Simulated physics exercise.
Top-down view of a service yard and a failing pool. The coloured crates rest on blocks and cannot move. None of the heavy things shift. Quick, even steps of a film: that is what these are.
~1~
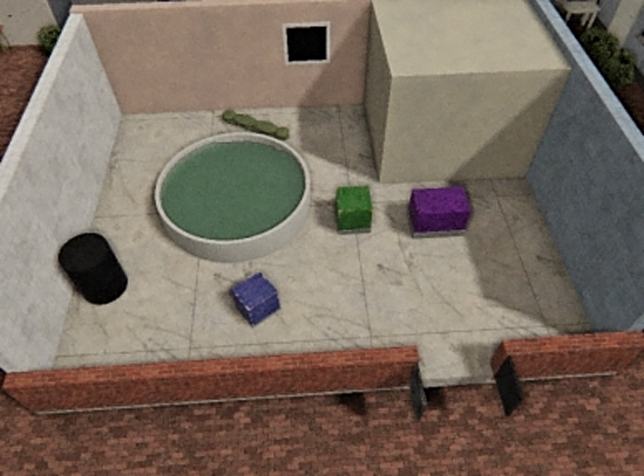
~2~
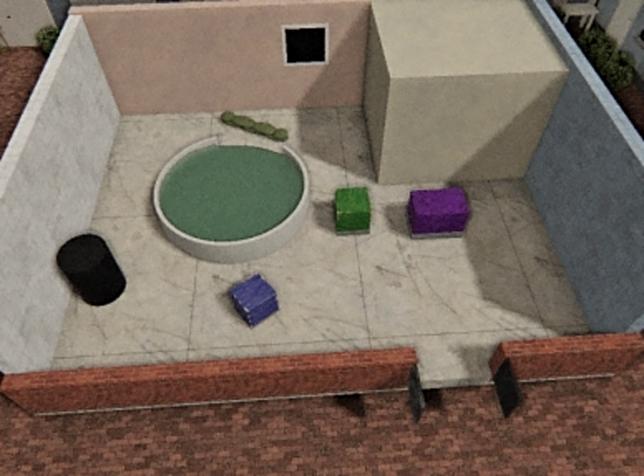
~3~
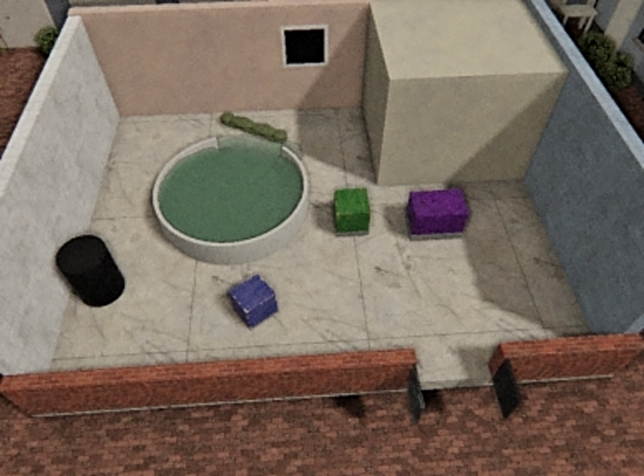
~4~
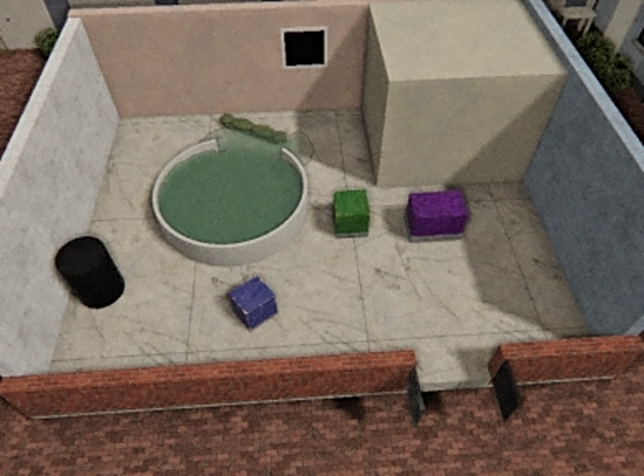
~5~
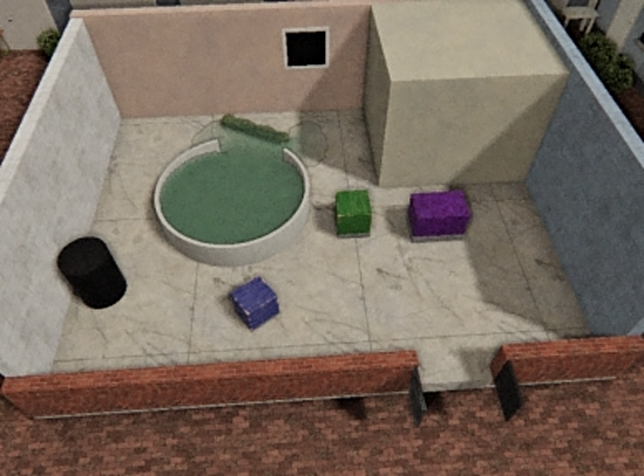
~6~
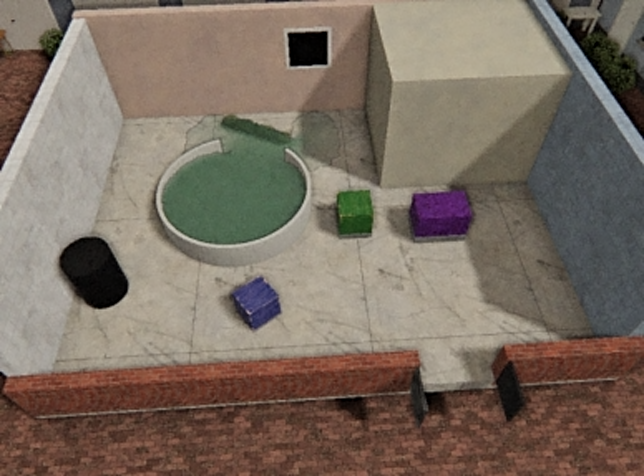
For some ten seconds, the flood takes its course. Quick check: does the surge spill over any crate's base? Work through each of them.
Result: Purple crate dry, blue crate wet, green crate wet.
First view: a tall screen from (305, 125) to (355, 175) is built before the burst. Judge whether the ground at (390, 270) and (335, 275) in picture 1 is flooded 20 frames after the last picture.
In order, I'd call them bare and inundated.
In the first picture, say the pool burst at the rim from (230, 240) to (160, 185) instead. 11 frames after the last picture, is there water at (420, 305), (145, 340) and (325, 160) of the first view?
First spot unwetted, second drenched, third unwetted.
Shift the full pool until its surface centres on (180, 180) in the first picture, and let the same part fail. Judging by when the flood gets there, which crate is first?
I'd say the green one is first.
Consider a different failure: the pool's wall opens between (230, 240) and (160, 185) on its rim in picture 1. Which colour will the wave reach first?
The blue one.
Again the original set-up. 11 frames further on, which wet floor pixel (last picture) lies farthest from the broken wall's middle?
My estimate: Roughly (124, 122).
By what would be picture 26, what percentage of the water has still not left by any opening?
Roughly 100 per cent.
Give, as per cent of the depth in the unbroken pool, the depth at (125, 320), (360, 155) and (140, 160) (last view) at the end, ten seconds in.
Readings in order: Around 6, 18 and 18 %.
A moment on, water covers 15 % of the floor; the purple crate not reached, the blue crate not reached, the green crate not reached.
Next, water covers 25 % of the floor; the purple crate not reached, the blue crate not reached, the green crate not reached.
Then, water covers 30 % of the floor; the purple crate water round its plinth, the blue crate not reached, the green crate water round its plinth.
Later, water covers 65 % of the floor; the purple crate water round its plinth, the blue crate water round its plinth, the green crate water round its plinth.
In the end, water covers 85 % of the floor; the purple crate stayed above the water, the blue crate was topped, the green crate was topped.
